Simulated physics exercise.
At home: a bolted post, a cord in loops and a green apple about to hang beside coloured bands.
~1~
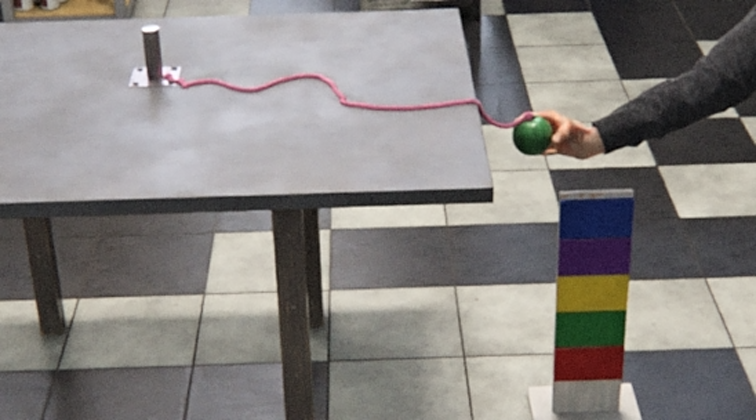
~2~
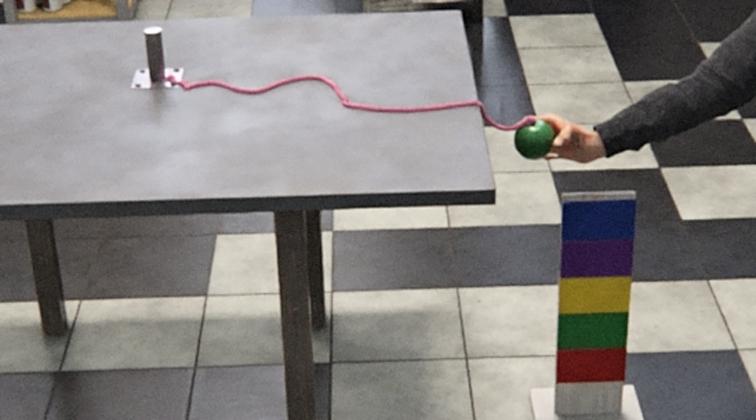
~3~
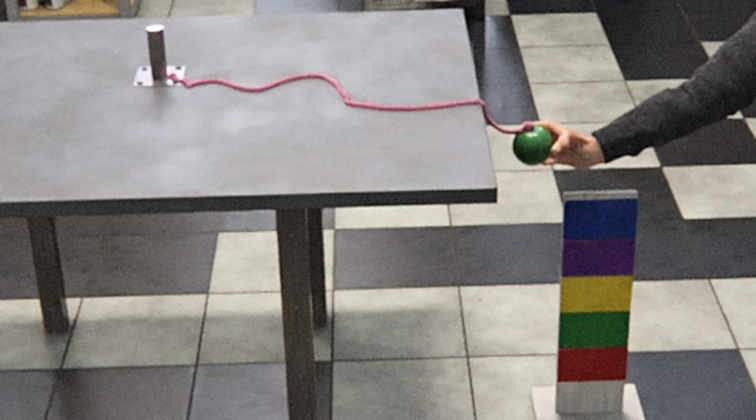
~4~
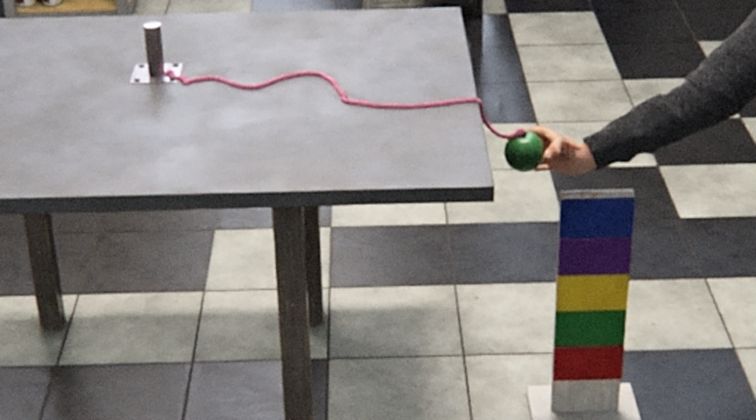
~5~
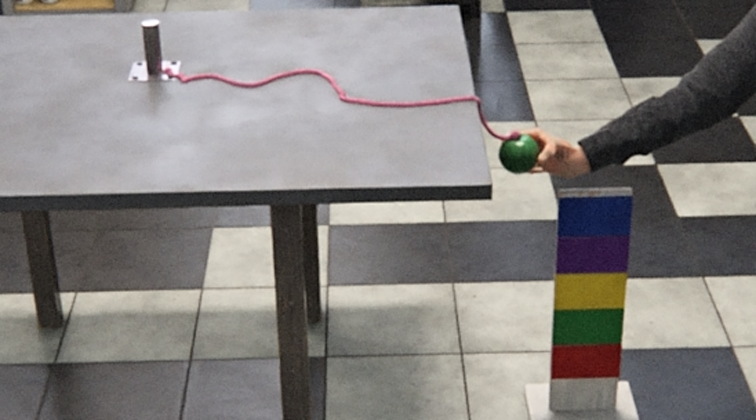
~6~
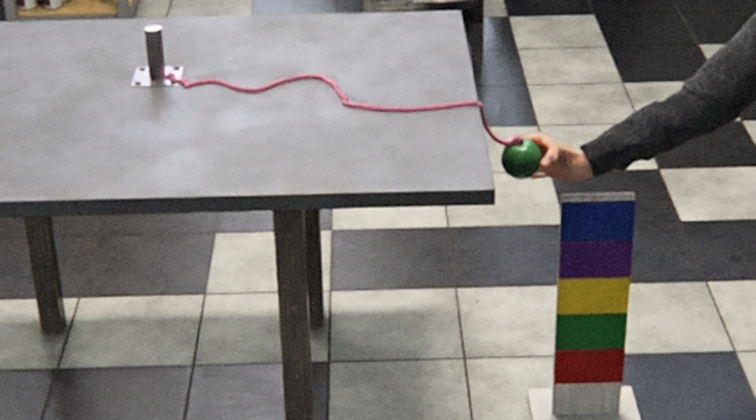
In a room with a floor of dark and pale tiles, a pink cord runs in loose bends from a metal post across a grey table to a green ball held by a hand. Beside a column of coloured bands, the hand slowly lowers the ball a little and draws it slightly left.
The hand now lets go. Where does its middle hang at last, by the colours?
Its middle rests at the purple band.
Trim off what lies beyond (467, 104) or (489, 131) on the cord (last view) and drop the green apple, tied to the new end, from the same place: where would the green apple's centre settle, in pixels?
Near (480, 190) and (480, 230).
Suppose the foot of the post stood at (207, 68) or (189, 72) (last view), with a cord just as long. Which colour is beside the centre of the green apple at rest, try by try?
Try by try: Yellow; yellow.
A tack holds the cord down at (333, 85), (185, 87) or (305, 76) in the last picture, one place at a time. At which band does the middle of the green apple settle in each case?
In that order: Blue; purple; blue.
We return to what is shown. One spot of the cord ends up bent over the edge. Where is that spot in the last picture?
The one at (386, 109).
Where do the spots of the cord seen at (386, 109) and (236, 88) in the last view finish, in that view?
About (478, 101), and the other about (270, 82).
Early on, apple near (513, 259); level with purple.
Midway, apple near (450, 251); level with purple.
Near the end, apple near (488, 263); level with purple.
Finally, apple near (479, 262); level with purple. The purple one.
